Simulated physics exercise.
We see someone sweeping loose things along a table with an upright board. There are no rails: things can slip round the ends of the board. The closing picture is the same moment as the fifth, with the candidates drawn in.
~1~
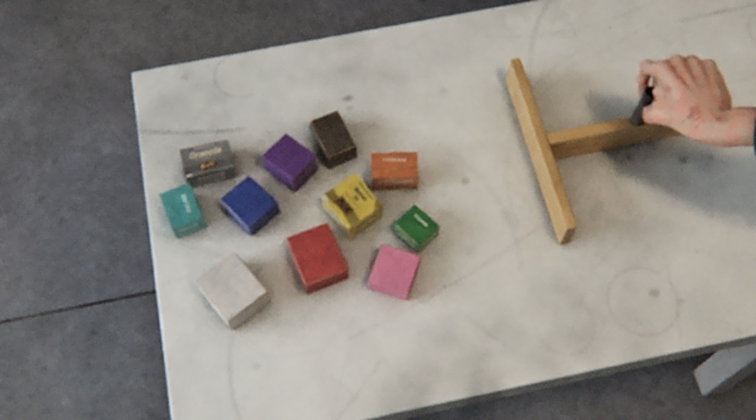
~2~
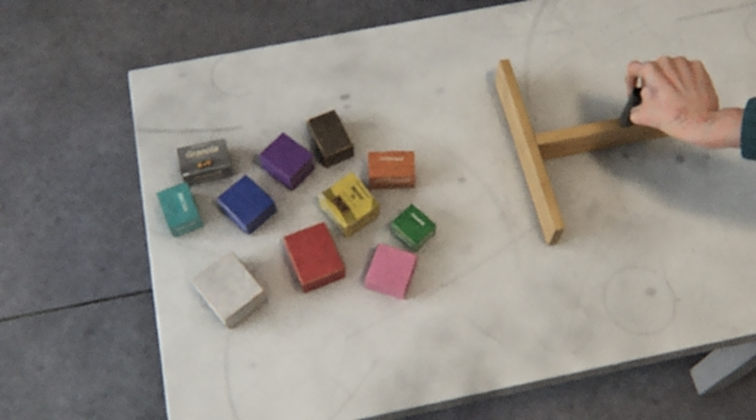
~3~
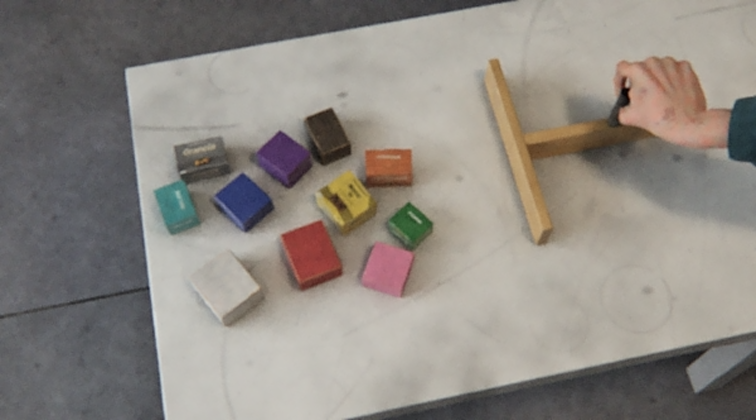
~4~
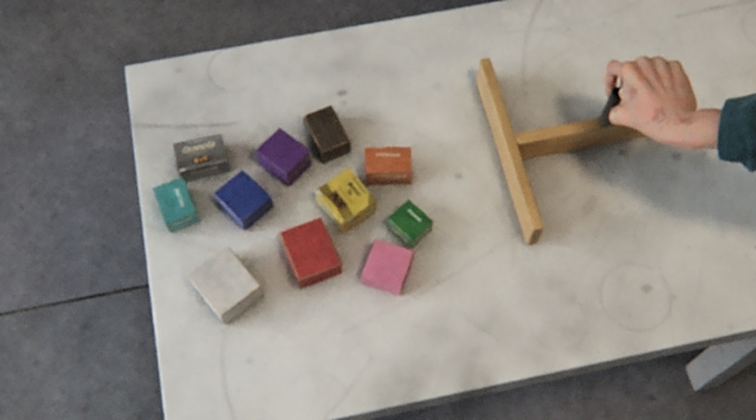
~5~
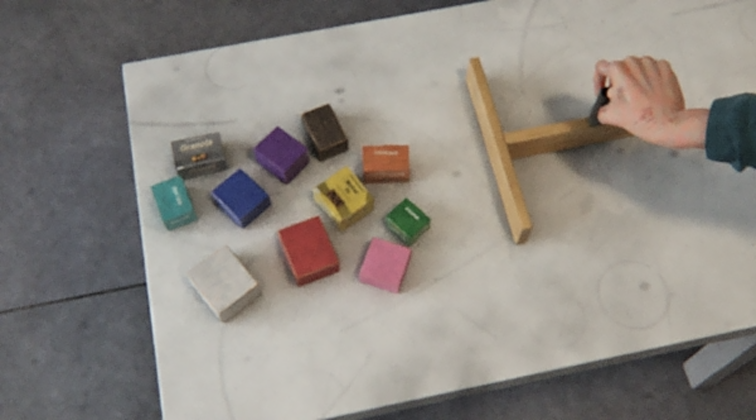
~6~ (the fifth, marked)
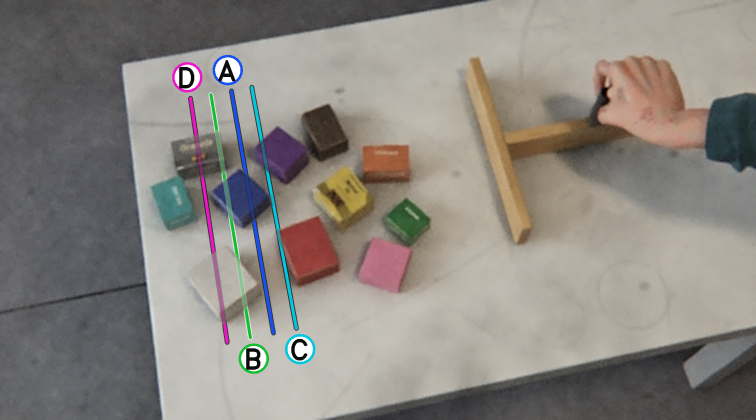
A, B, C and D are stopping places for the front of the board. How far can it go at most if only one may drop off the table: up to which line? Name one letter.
At A, and not beyond.
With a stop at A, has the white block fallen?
By then, no.
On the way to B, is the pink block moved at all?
By then, yes.
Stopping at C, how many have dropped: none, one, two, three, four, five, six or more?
The count is none.
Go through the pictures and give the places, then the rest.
In the first frame, red block (318, 258); orange box (395, 171); pink block (395, 273).
In the second frame, board (531, 140); green packet (414, 228).
In the third frame, board (520, 140); yellow packet (347, 203).
In the fourth frame, board (510, 140); purple block (285, 157).
In the fifth frame, board (500, 139); blue block (241, 198); turquoise packet (174, 204); red block (309, 251).
On the marked copy, A at (251, 204); B at (229, 209); C at (273, 200); D at (208, 213).
With A. Early on, board (411, 156); green packet (397, 223); orange box (380, 167).
Further on, board (320, 173); white block (210, 282); blue block (235, 201).
At the end, board (252, 186); turquoise packet over the edge; white block (159, 289); one fallen.
As for the rest, B drops three; C is within the limit but short; D drops four.
